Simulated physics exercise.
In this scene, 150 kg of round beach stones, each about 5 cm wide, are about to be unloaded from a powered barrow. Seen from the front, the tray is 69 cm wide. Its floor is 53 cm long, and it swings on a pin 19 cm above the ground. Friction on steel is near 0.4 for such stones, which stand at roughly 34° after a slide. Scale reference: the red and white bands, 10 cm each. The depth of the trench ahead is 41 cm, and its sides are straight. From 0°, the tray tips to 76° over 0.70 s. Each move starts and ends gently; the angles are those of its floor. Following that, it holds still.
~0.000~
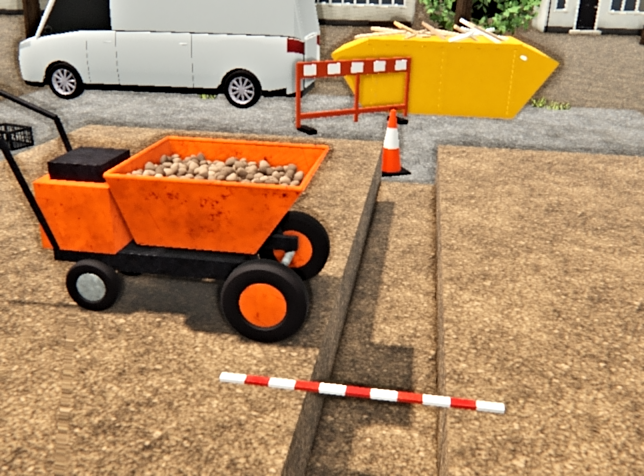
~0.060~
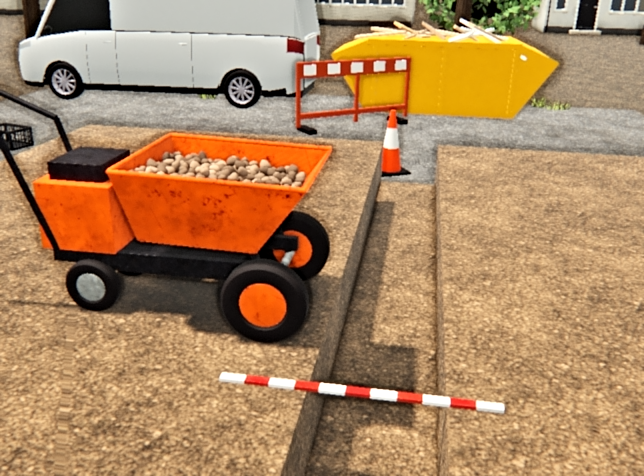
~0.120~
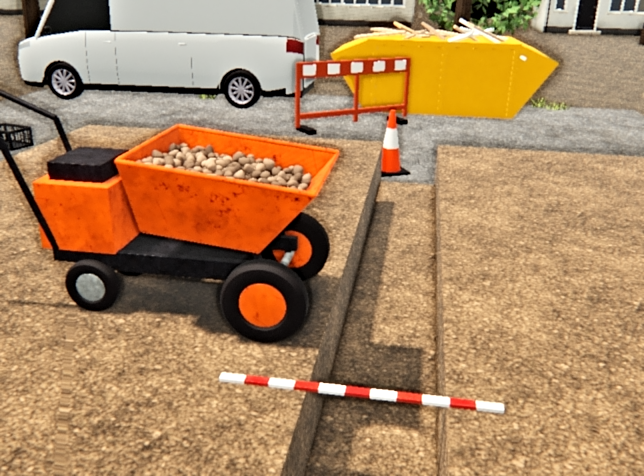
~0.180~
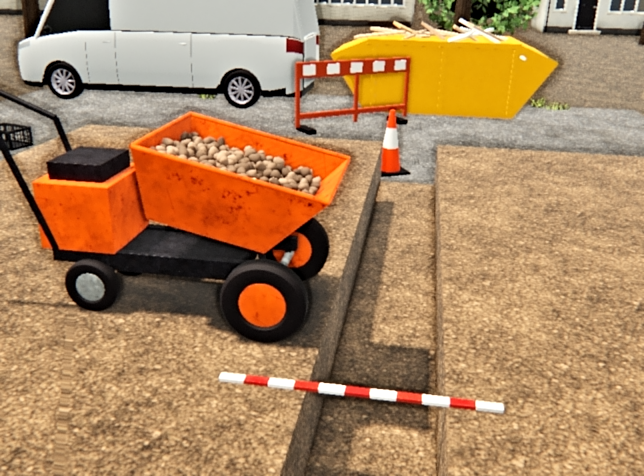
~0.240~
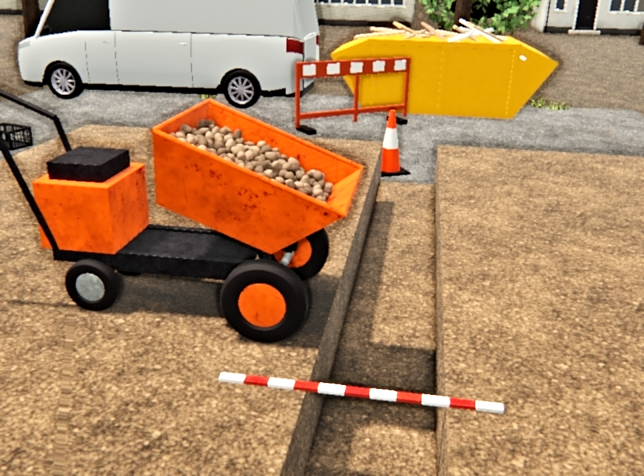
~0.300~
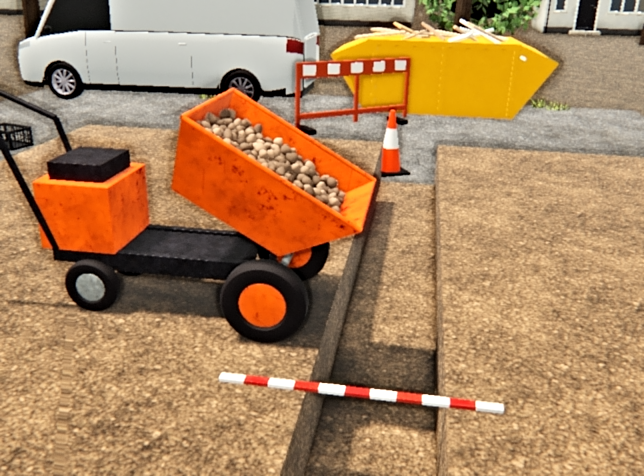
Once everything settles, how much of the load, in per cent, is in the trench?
Once it settles, about 53 per cent of the load is there.
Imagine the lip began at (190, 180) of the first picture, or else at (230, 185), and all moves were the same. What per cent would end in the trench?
90 and 100 %.
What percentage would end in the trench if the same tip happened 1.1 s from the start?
65 %.
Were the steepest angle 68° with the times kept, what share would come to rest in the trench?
In that case some 55 per cent.
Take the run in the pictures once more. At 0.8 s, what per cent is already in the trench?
Roughly 25% by that time.
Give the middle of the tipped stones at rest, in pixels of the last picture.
About (434, 372).
After 0.5 s the floor is at 64°; 100 % in the tray; the foremost stones are at (386, 262).
After 0.8 s the floor is at 76°; 60 % in the tray, 23 % in the trench, 17 % past the trench; the foremost stones are at (486, 326).
After 1.1 s the floor is at 76°; 11 % in the tray, 41 % in the trench, 48 % past the trench; the foremost stones are past the picture's edge.
After 3.1 s the floor is at 76°; 0 % in the tray, 53 % in the trench, 47 % past the trench; the foremost stones are past the picture's edge.
